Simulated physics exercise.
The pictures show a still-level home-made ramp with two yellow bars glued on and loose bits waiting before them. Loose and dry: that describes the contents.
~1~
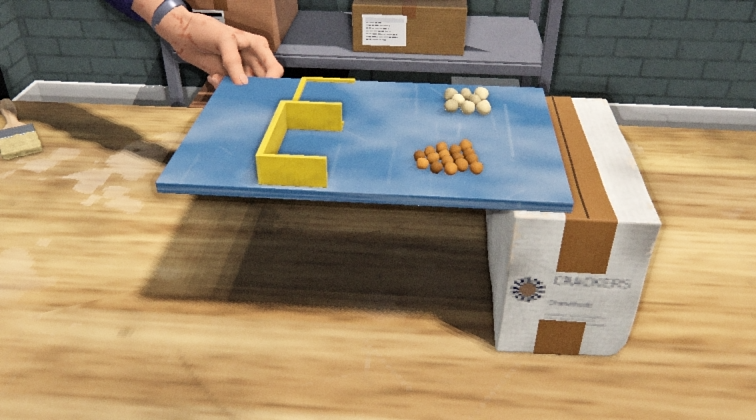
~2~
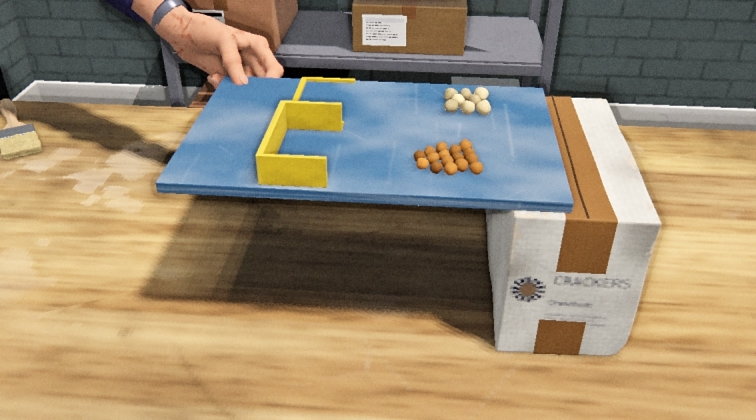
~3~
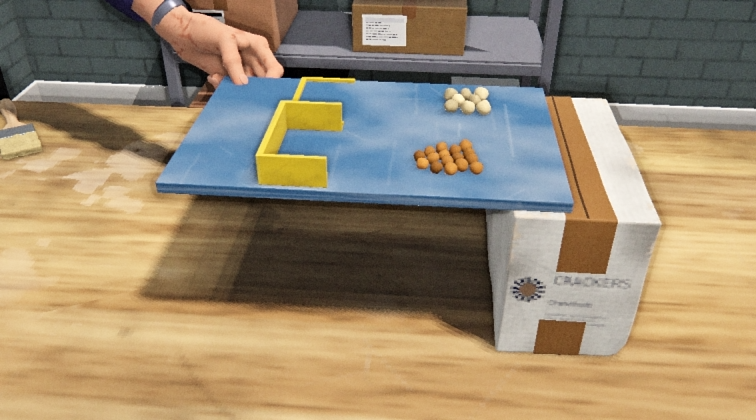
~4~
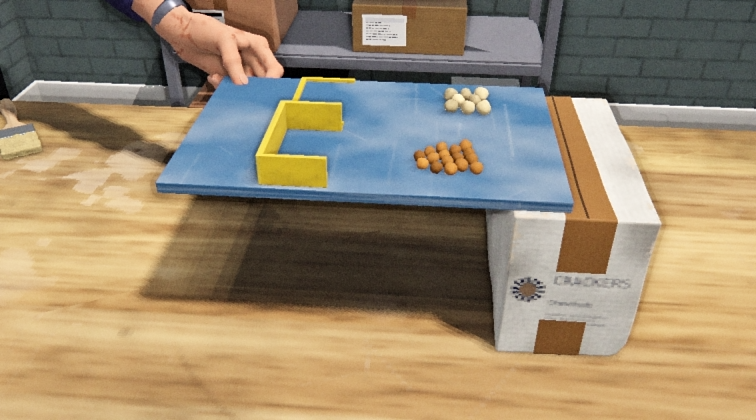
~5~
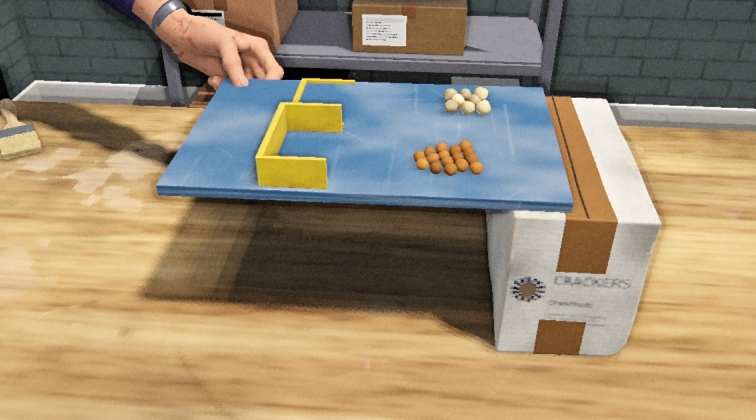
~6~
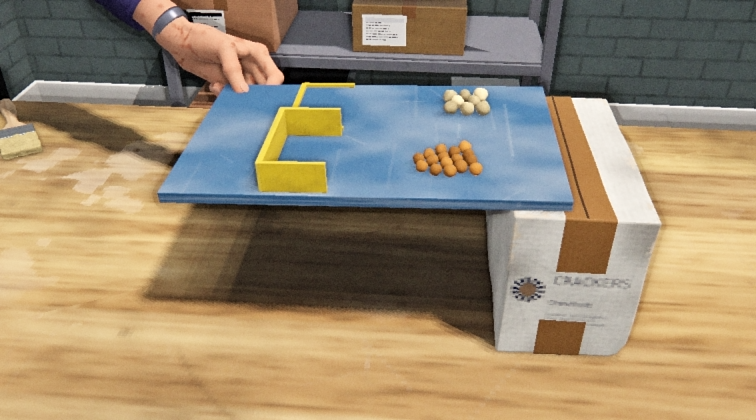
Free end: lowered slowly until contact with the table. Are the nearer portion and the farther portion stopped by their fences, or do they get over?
One by one: Nearer portion: Restrained; farther portion: Unrestrained.
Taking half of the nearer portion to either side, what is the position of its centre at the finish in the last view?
Roughly (316, 248) in pixels.
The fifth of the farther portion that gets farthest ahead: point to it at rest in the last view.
Close to (6, 208).
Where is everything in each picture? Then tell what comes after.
Held end of the board near (170, 183), level; box near (555, 216), tall, over half the board's length; nearer portion near (447, 162), a few roasted chickpeas; farther portion near (459, 101), a few macadamia nuts; nearer bar near (273, 140), taller than the pieces; farther bar near (296, 99), much lower than a piece, in the first picture.
Held end of the board near (170, 183), level; farther portion near (459, 101), in the second picture.
Held end of the board near (170, 183), level; nearer portion near (447, 162), in the third picture.
Held end of the board near (170, 183), level; farther portion near (459, 101), in the fourth picture.
Held end of the board near (170, 185), level; nearer portion near (447, 162), in the fifth picture.
Held end of the board near (172, 192), down by 2°; box near (555, 216); nearer portion near (447, 164), not moving; farther portion near (474, 102), not moving; nearer bar near (273, 147); farther bar near (296, 105), in the sixth picture.
Then, 0.34 s on from there, board sloping at 11°; nearer portion where it was; farther portion where it was.
Then, 0.78 s on from there, board sloping at 23°; nearer portion on its way down; farther portion on its way down.
Then, 1.25 s on from there, board resting at 31°; nearer portion has reached its bar; farther portion the whole lot past its bar.
In the end, board resting at 31°; nearer portion gathered behind its bar; farther portion the whole lot past its bar.
